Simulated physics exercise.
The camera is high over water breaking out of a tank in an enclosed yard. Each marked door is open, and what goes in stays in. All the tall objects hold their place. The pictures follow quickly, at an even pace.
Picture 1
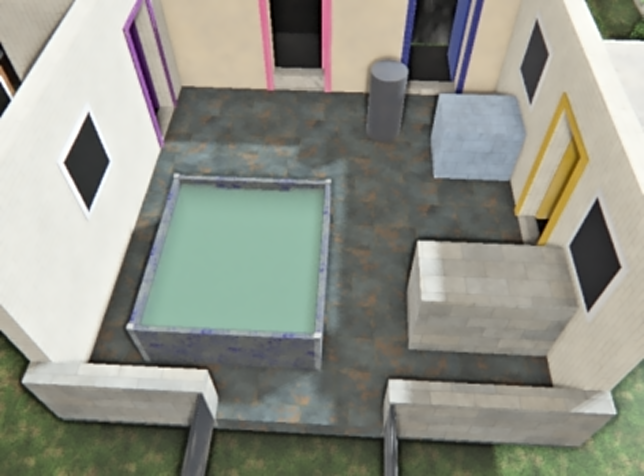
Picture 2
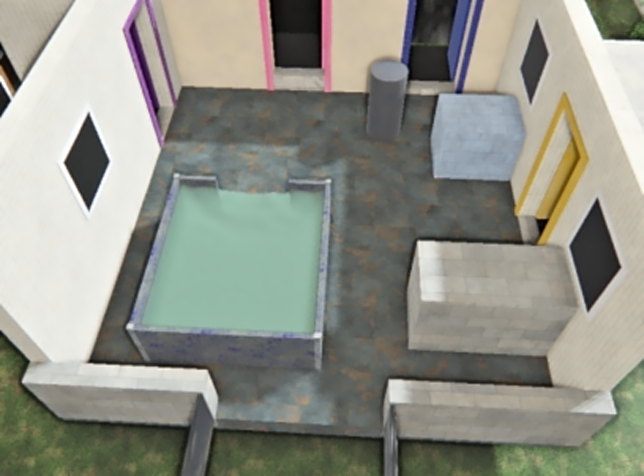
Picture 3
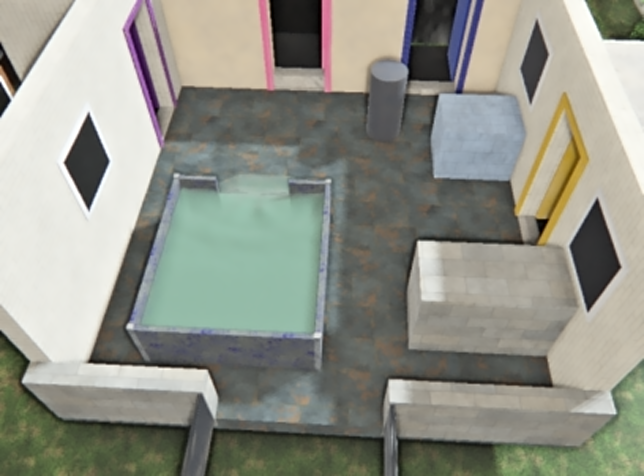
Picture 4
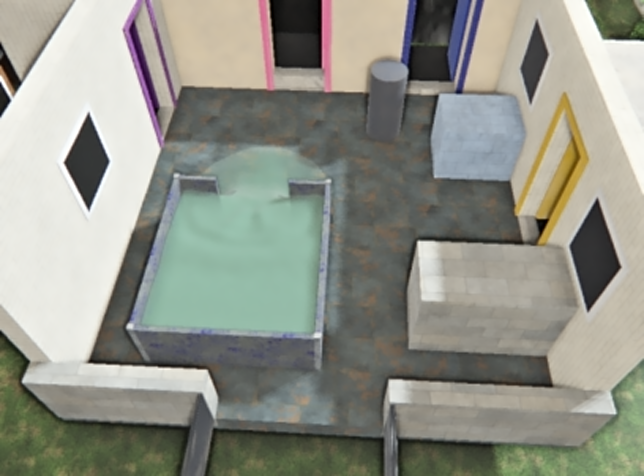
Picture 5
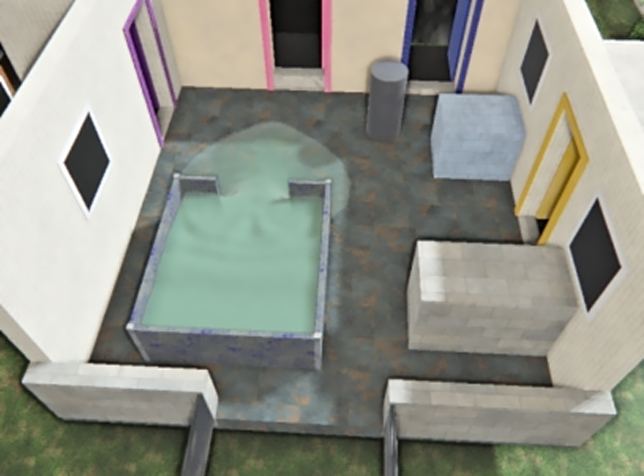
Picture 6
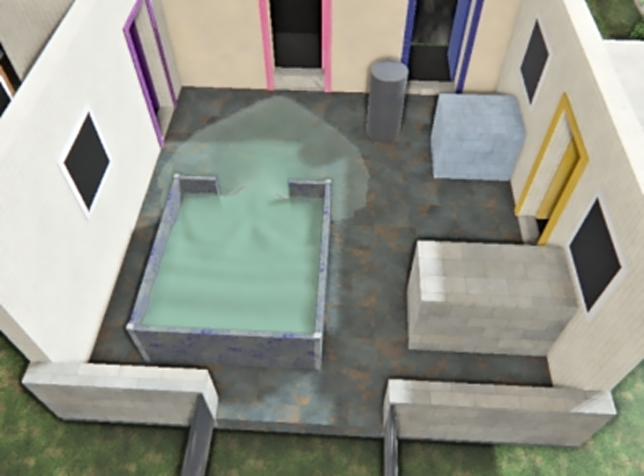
At first, a rectangular tank of pale green water stands whole and still in a walled yard. A gap then opens in its far side, and water pours through, fanning out across the dark floor in a widening sheet toward the back wall, while the surface inside the tank ripples.
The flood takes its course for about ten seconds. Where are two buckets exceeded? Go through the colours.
The pink door admits no more than that; the yellow door lets in a lot; the blue door lets in a lot; the purple door lets in a lot.
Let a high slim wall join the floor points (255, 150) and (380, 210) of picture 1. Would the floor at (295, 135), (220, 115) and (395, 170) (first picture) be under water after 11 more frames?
In turn: Free of water, covered, free of water.
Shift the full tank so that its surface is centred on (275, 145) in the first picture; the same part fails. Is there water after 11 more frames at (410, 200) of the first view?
At that place: Free of water.
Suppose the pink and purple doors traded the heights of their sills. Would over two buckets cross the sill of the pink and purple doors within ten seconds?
Pink is over, purple lets less in.
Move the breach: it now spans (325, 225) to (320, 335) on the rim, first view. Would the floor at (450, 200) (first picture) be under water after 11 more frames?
Verdict: Under water.
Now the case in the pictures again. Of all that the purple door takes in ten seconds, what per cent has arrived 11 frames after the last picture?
I make it 5 per cent.
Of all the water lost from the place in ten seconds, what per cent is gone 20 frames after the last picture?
Near 20 in a hundred.
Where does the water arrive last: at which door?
That is the yellow-painted one.
A moment on, water covers 35 % of the floor; the pink door wet at the sill, nothing in, the yellow door not reached, the blue door not reached, the purple door wet at the sill, nothing in.
Next, water covers 45 % of the floor; the pink door wet at the sill, nothing in, the yellow door not reached, the blue door wet at the sill, nothing in, the purple door over two buckets in.
Then, water covers 50 % of the floor; the pink door under two buckets in, the yellow door wet at the sill, nothing in, the blue door wet at the sill, nothing in, the purple door far over two buckets in.
Later, water covers 75 % of the floor; the pink door under two buckets in, the yellow door wet at the sill, nothing in, the blue door over two buckets in, the purple door far over two buckets in.
In the end, water covers 100 % of the floor; the pink door under two buckets in, the yellow door over two buckets in, the blue door far over two buckets in, the purple door far over two buckets in.
